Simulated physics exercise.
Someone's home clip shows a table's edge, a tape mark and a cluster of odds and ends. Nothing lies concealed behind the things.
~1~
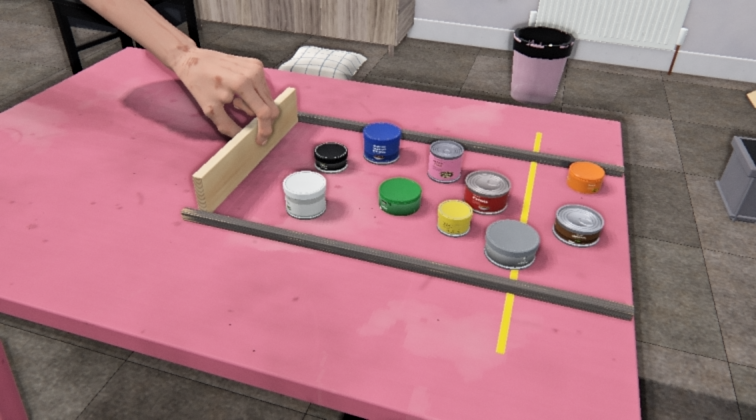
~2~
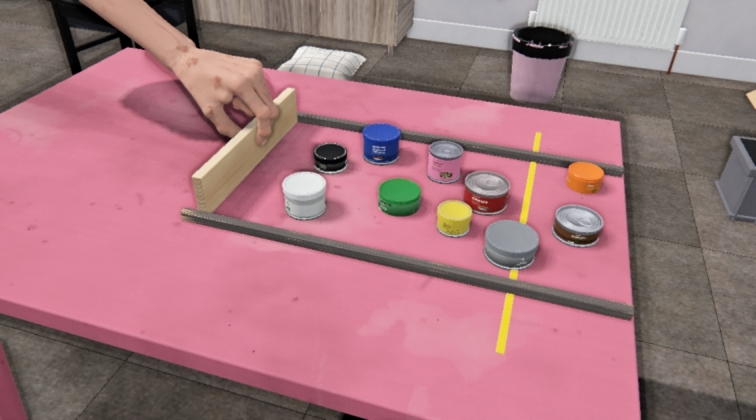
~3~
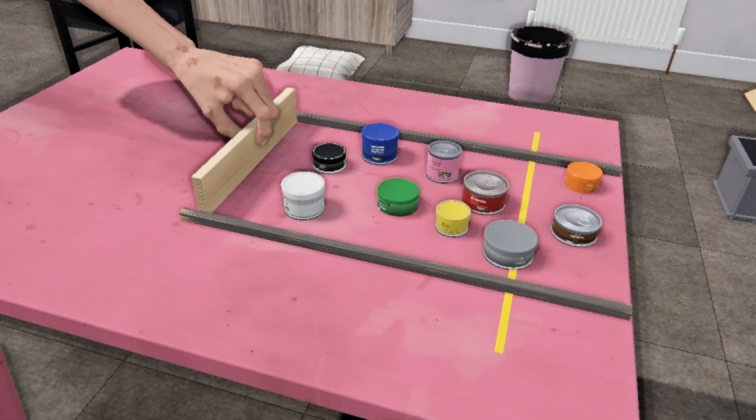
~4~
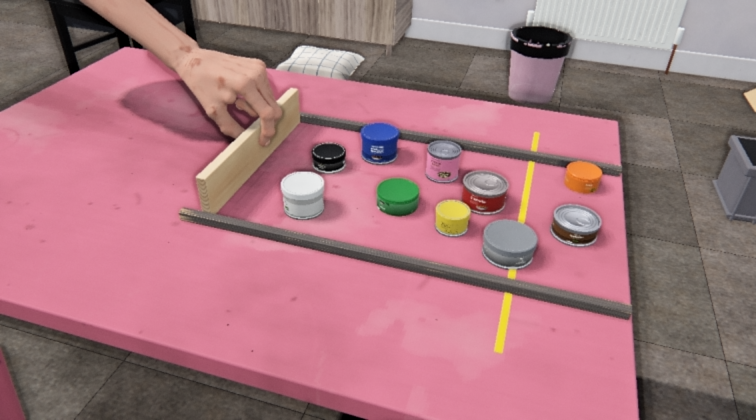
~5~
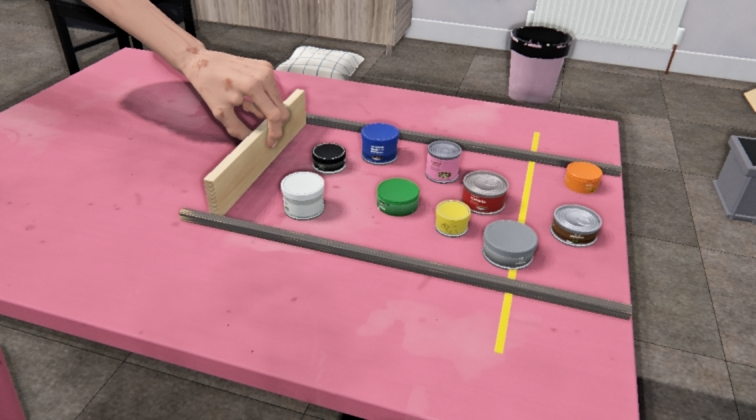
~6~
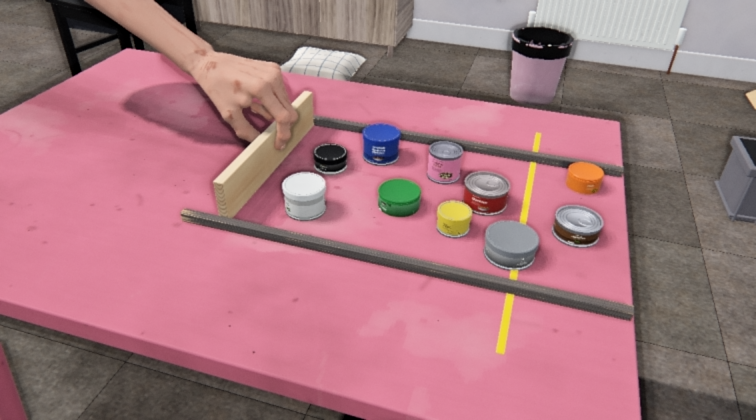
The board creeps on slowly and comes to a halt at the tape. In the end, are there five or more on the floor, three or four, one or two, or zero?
There are zero on the floor.
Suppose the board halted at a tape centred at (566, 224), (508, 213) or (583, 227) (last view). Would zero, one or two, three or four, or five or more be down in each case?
Taking the places one by one, it comes to 1 or 2; none at all; more than four.
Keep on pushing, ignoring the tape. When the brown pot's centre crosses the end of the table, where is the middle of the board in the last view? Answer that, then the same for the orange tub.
Middle: Roughly (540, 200); roughly (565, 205).
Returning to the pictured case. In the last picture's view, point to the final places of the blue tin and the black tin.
The blue tin stops around (553, 169); the black tin around (546, 199).
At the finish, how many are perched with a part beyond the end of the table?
I make it 1.
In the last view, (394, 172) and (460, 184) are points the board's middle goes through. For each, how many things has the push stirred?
The first number is 5, the next one 8.
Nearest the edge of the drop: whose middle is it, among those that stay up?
Foremost one: Brown pot.
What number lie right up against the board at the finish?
4.
Soon after, none off yet; orange tub at rest near (584, 178); brown pot at rest near (577, 226); grey tin at rest near (511, 245).
After that, none off yet; orange tub at rest near (584, 178); brown pot at rest near (577, 226); grey tin displaced a little near (532, 259).
In the end, the number that fall off is zero.
